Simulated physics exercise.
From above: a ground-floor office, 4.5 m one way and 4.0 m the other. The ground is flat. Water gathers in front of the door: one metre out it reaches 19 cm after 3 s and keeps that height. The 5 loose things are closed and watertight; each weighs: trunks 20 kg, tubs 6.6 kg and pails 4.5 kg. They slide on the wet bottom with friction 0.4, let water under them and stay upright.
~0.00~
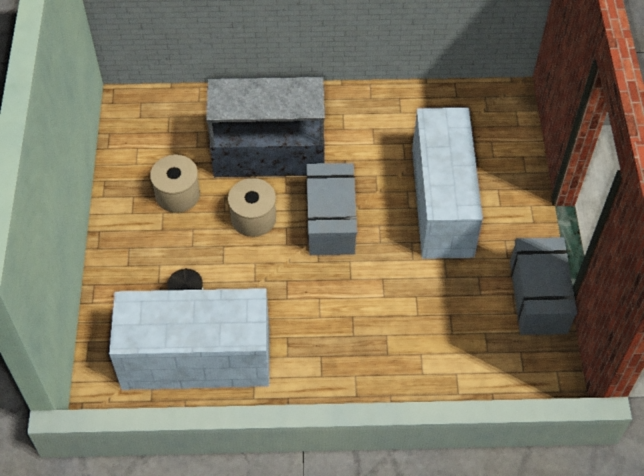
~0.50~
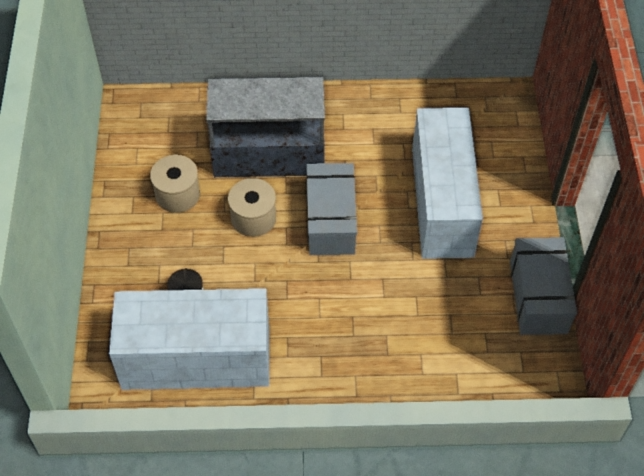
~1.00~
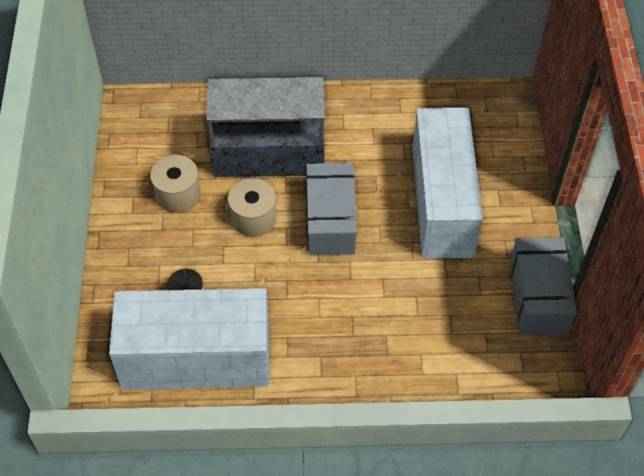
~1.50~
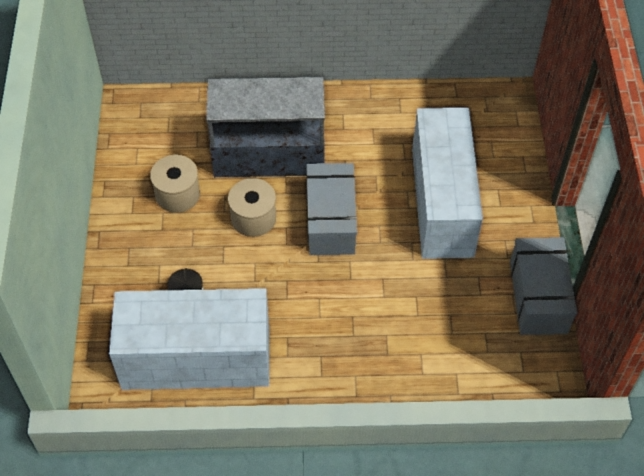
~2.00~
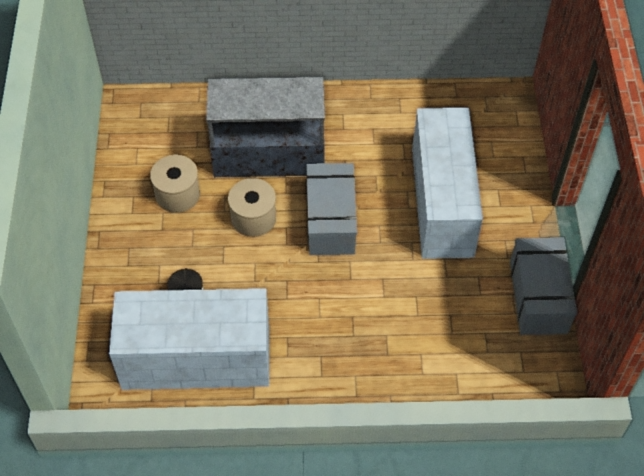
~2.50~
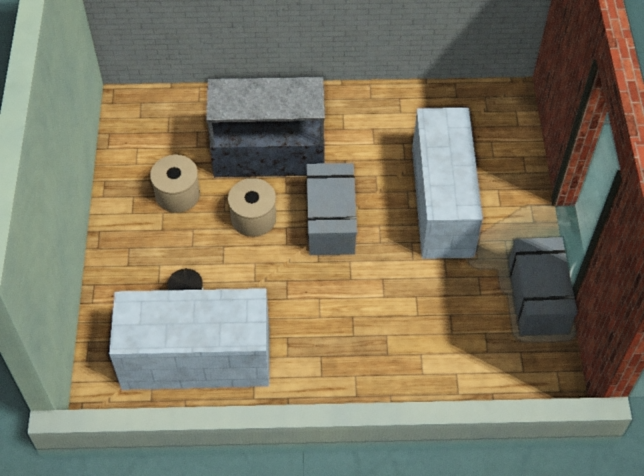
Water gathered outside the doorway on the right, then a thin, clear puddle crept in across the wooden floor around the nearby dark gray trunk, while the rest of the room's furnishings stayed still.
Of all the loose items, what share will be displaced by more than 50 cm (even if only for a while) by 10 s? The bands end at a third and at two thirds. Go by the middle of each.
It is under a third.
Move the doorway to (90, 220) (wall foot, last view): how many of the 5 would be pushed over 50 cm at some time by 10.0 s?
In that case 5 of them.
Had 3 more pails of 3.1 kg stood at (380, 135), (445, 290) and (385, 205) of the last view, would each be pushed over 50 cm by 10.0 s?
In that order: Short of it, over, short of it.
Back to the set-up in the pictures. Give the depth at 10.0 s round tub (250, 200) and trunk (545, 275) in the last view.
About 5 and 9 cm.
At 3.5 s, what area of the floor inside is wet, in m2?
Roughly 2.5 m2.
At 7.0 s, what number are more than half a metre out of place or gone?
By then 1.
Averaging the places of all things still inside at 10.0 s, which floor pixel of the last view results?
At about (276, 263).
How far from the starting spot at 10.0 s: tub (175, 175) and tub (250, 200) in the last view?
In that order: 5 cm, 5 cm.
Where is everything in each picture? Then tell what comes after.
The first frame shows a trunk at (546, 275), on the bottom; a trunk at (331, 197), on the bottom; 0.0 m2 under water; 0 of 5 have shifted.
The second frame shows a trunk at (546, 275), on the bottom; a trunk at (331, 197), on the bottom; water covers 0.0 m2; 0 of 5 have shifted.
The third frame shows a trunk at (546, 275) rests on the ground; a trunk at (331, 197) rests on the ground; 0.0 m2 under water; 0 of 5 have shifted.
The fourth frame shows a trunk at (546, 275) rests on the ground; a trunk at (331, 197), on the bottom; 0.0 m2 under water; 0 of 5 have shifted.
The fifth frame shows a trunk at (546, 275), on the bottom; a trunk at (331, 197), on the bottom; 0.1 m2 under water; 0 of 5 have shifted.
The sixth frame shows a trunk at (545, 275) rests on the ground; a trunk at (331, 197) rests on the ground; 0.5 m2 under water; 0 of 5 have shifted.
After 3.5 s 0 of 5 are over 50 cm from their spots; 0 afloat.
After 4.5 s 1 of 5 are over 50 cm from their spots; 0 afloat.
After 7.0 s 1 of 5 are over 50 cm from their spots; 0 afloat.
After 10.0 s 1 of 5 are over 50 cm from their spots, and 1 have been at some point; 3 afloat.
